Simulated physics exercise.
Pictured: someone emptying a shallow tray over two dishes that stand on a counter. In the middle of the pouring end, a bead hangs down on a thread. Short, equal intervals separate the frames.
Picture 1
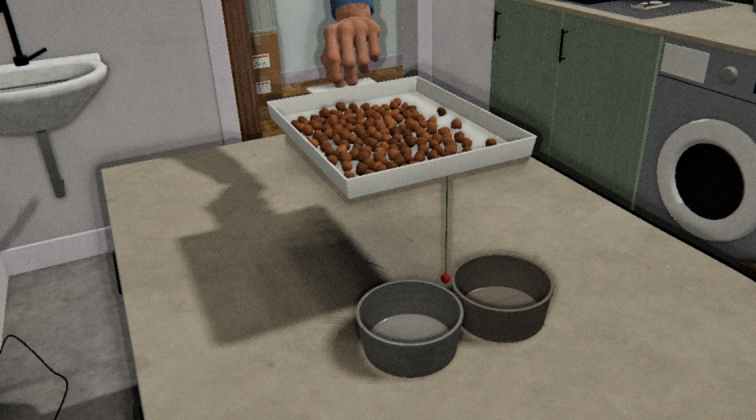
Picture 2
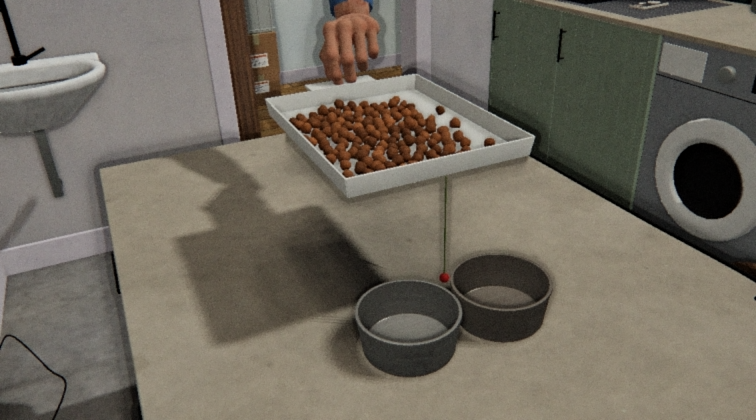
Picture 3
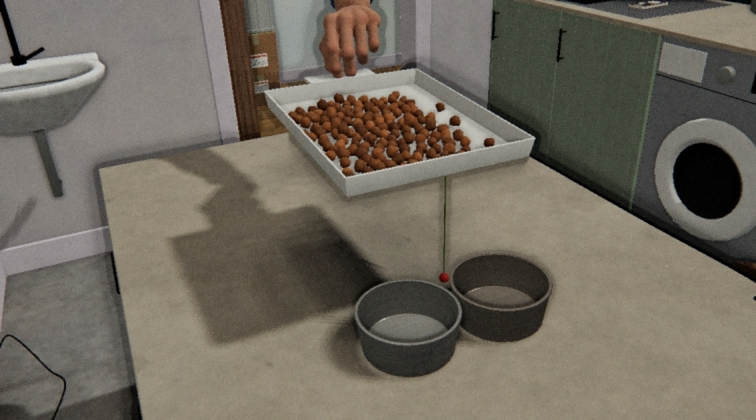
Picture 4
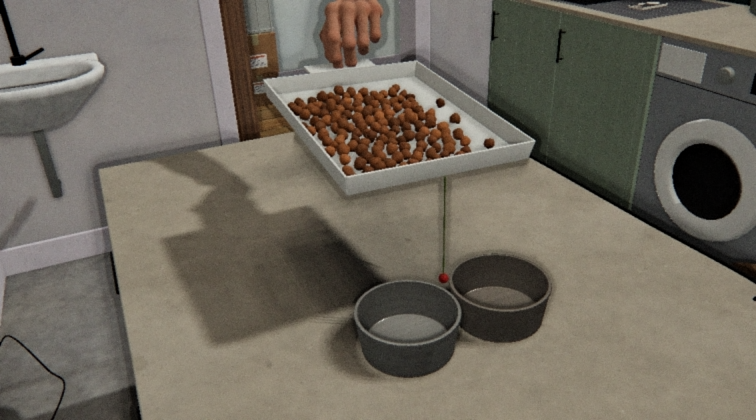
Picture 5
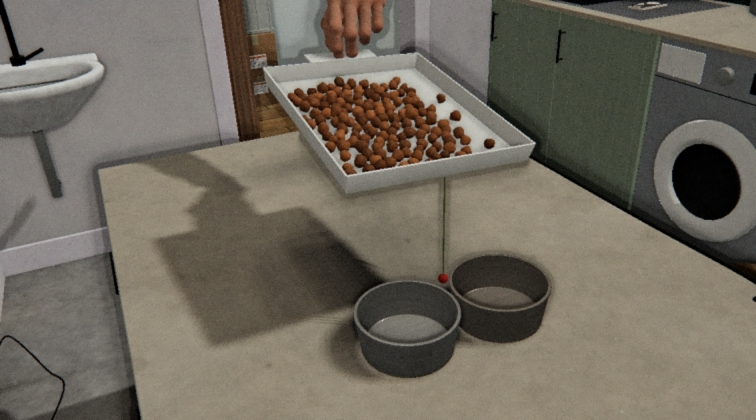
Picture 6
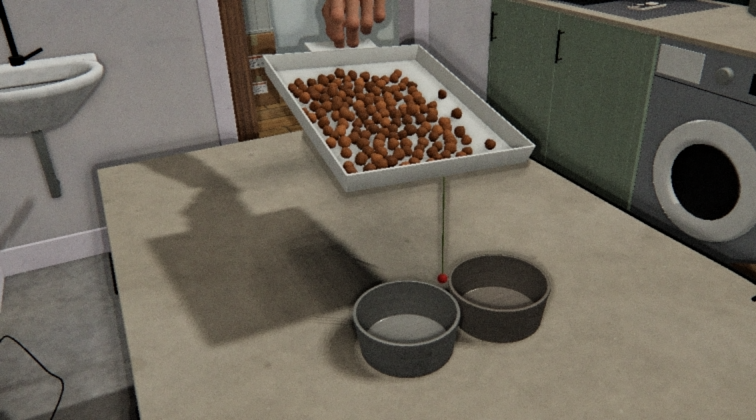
Shallow white tray of hazelnuts slowly tilting as a hand raises its far side above two grey dishes on a counter.
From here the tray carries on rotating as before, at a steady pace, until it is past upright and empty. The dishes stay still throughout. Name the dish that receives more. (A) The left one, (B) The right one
The right one.
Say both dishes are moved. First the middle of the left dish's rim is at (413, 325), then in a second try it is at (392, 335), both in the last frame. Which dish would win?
The first time the right-side one comes out ahead, then the right-side one the second time.
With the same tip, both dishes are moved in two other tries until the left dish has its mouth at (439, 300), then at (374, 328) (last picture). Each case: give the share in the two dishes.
60 %, 30 %.
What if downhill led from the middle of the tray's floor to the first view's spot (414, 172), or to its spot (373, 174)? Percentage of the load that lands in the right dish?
Case one near 0 %; case two near 0 %.
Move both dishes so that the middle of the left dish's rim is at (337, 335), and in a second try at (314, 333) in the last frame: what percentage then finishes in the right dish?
10 %, then 0 %.
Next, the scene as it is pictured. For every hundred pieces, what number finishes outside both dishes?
50 %.
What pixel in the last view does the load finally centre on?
Once it all stops, the middle lies near (518, 319).
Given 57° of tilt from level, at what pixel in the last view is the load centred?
I'd mark the middle close to (441, 111).
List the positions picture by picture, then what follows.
The first picture shows corners of the pouring end (348, 178) and (532, 136), level; middle of the load (377, 137), hazelnuts; left dish (435, 355); right dish (531, 321); bead on its thread (446, 278).
The second picture shows corners of the pouring end (347, 177) and (531, 136), level; middle of the load (376, 135).
The third picture shows corners of the pouring end (347, 176) and (531, 137), tipped barely, lowest at the right corner; middle of the load (376, 132).
The fourth picture shows corners of the pouring end (348, 175) and (531, 140), tipped a little, lowest at the right corner; middle of the load (375, 127).
The fifth picture shows corners of the pouring end (348, 174) and (531, 142), tipped a little, lowest at the right corner; middle of the load (376, 123).
The sixth picture shows corners of the pouring end (349, 173) and (531, 145), tipped a little, lowest at the right corner; middle of the load (377, 118); left dish (432, 356); right dish (527, 321).
Just after the last frame, tray tipped steeply; almost all on the tray; just a few in the air.
A moment on, tray tipped right over; the larger part on the tray; just a few in the right dish; just a few outside both; about a tenth in the air.
Further on, tray tipped past a quarter turn; roughly half in the right dish; roughly half outside both.
When it is over, tray tipped past a quarter turn; not one in the left dish; roughly half in the right dish; roughly half outside both.
